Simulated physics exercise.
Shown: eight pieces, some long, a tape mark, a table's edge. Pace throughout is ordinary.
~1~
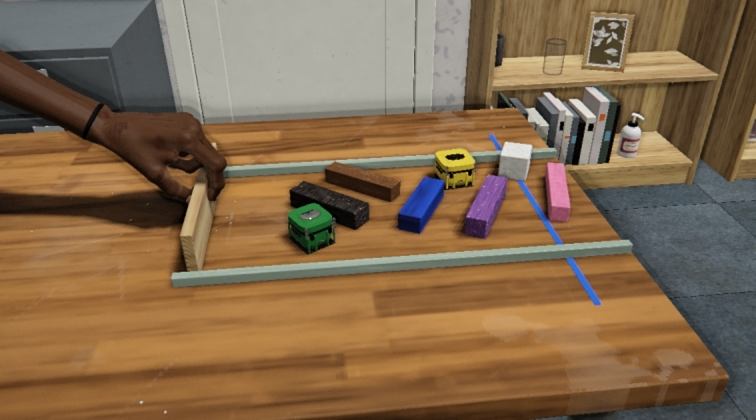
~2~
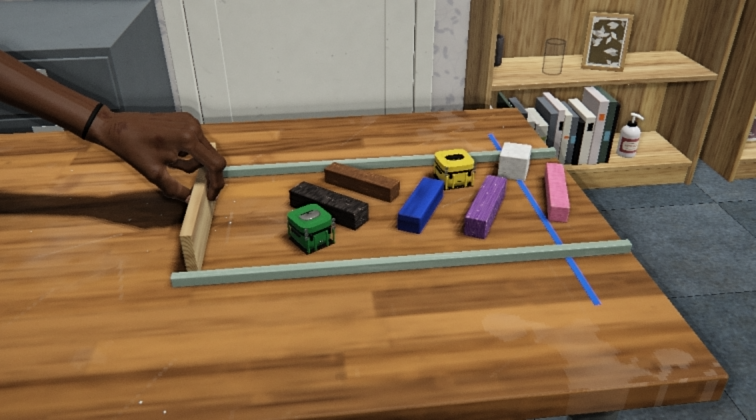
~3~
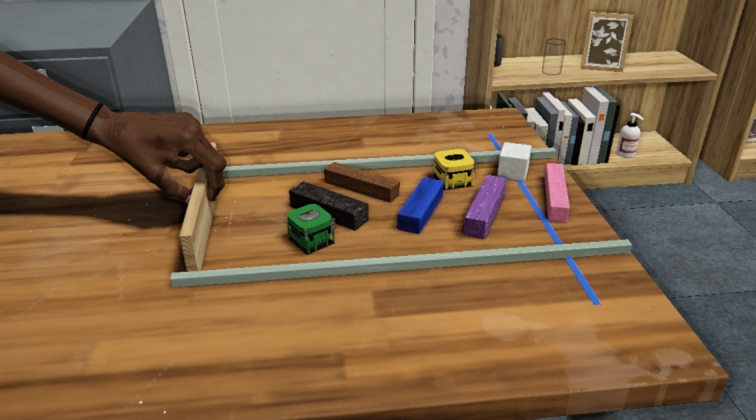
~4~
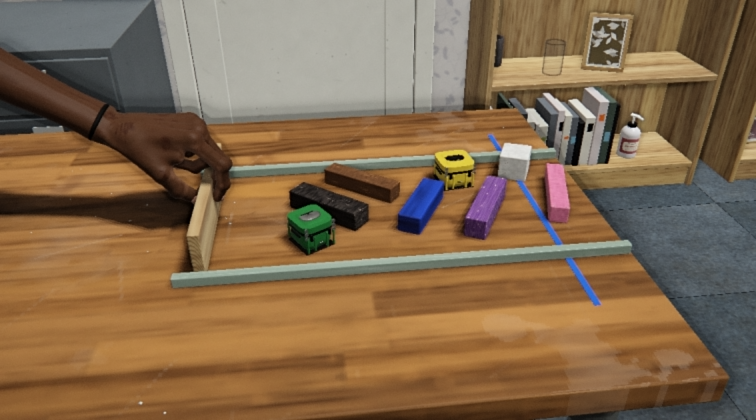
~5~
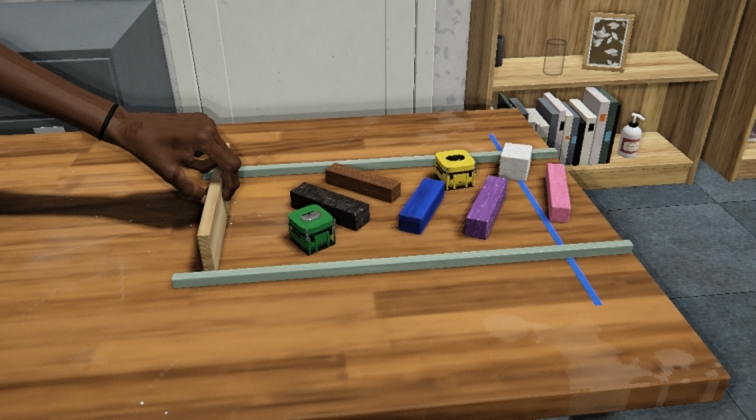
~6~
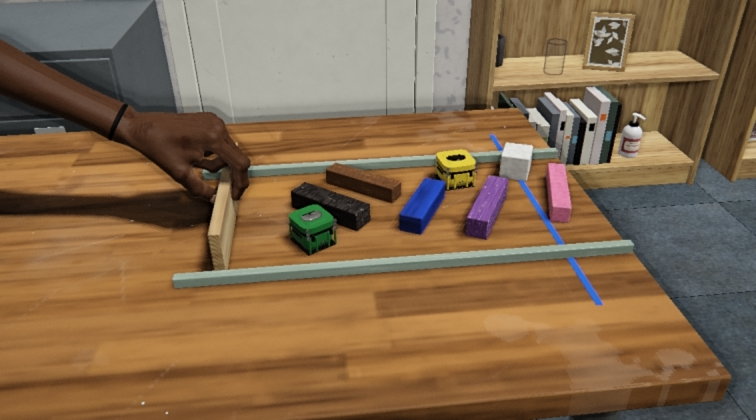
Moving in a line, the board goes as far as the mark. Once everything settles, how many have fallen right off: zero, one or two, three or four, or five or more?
By then, three or four have fallen off.
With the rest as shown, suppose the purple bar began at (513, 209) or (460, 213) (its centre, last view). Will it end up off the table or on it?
Trial 1: Over the edge; trial 2: Over the edge.
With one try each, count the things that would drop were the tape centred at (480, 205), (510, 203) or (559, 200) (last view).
Result per try: 0; 2; 5.
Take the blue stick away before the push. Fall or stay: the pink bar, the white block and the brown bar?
Note: Pink bar is off by the end; white block is off by the end; brown bar is on by the end.
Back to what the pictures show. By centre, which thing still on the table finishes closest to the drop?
Foremost: The yellow case.
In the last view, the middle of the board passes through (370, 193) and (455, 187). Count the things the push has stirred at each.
By then 4, and 8.
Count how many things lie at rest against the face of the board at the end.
That makes 3.
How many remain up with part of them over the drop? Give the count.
The number would be 1.
Soon after, none off yet; pink bar at rest near (558, 191); white block at rest near (516, 162); purple bar at rest near (488, 206).
After that, none off yet; pink bar at rest near (558, 191); white block at rest near (516, 162); purple bar displaced a little near (510, 206).
And then, none off yet; pink bar displaced a little near (593, 189); white block displaced about its own width near (552, 155); purple bar displaced about its own width near (587, 200).
In the end, the number that fall off is three or four; gone, blue stick, purple bar, white block and pink bar.
